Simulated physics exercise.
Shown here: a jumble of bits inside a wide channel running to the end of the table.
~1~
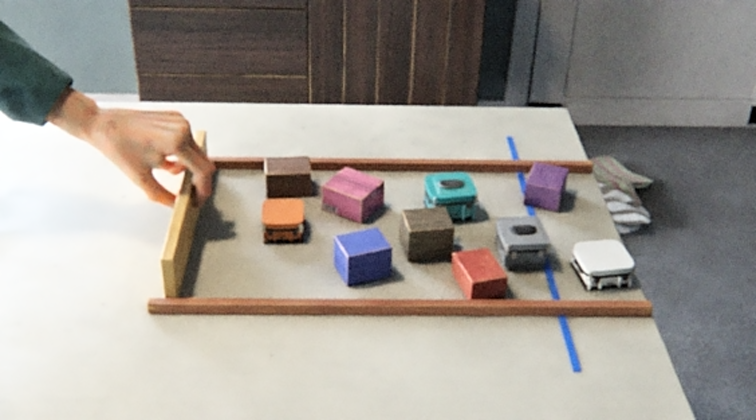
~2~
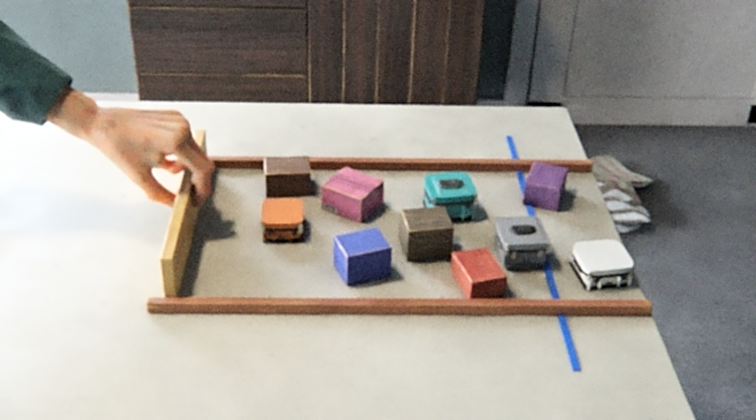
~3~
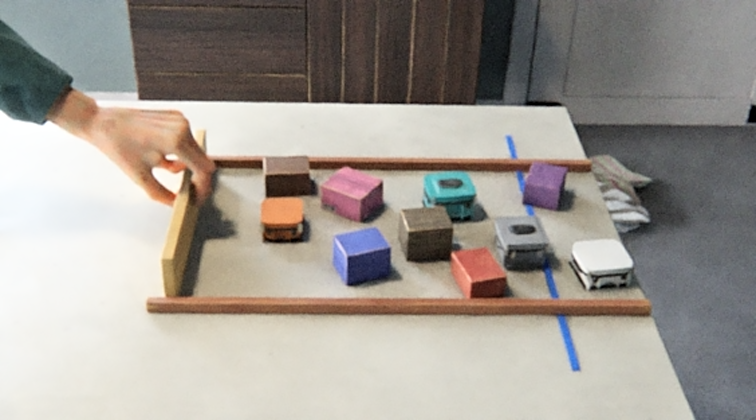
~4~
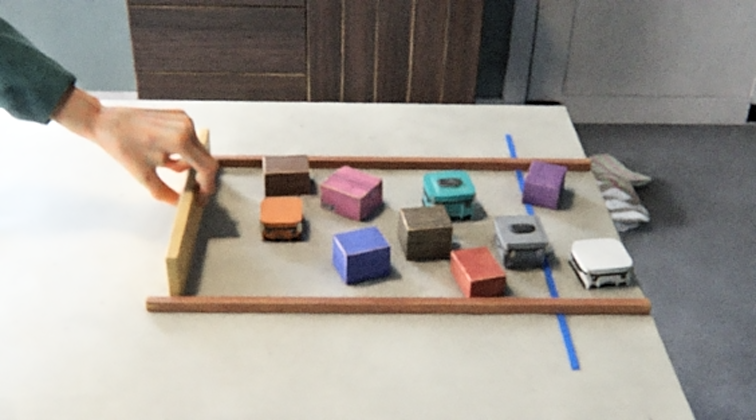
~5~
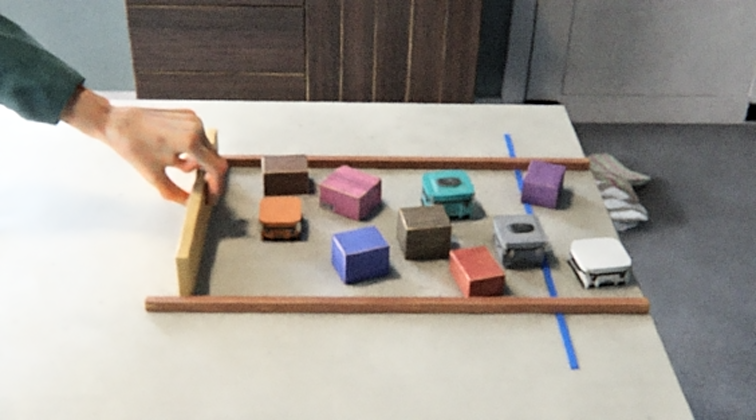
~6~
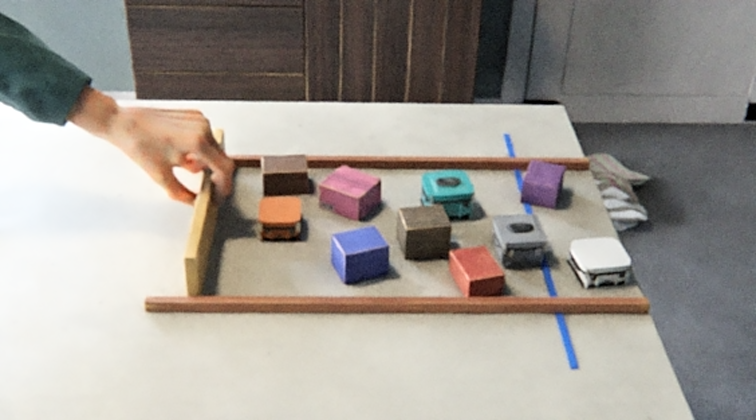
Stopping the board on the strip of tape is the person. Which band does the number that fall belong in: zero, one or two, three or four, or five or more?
You'd see three or four of the bits go off the end there.
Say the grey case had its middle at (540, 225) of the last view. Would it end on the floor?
From that start, the object then is safe.
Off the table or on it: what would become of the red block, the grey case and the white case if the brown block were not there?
Red block: Still there; grey case: Over the edge; white case: Over the edge.
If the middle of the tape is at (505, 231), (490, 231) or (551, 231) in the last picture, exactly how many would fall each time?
In order, the counts are 2, 1 and 4.
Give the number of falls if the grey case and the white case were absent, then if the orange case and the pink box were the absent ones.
First 2, second 1.
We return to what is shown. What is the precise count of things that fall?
4, precisely.
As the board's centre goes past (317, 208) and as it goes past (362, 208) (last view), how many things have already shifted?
Counts: 3 and 6.
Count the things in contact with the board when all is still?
The count in contact is 3.
Soon after, none off yet; white case at rest near (599, 263); purple block at rest near (543, 184); grey case at rest near (518, 240).
Then, none off yet; white case at rest near (600, 264); purple block moved about its own width near (566, 178); grey case moved a little near (546, 244).
At rest, the number that fall off is three or four; fallen, turquoise case, grey case, purple block and white case.
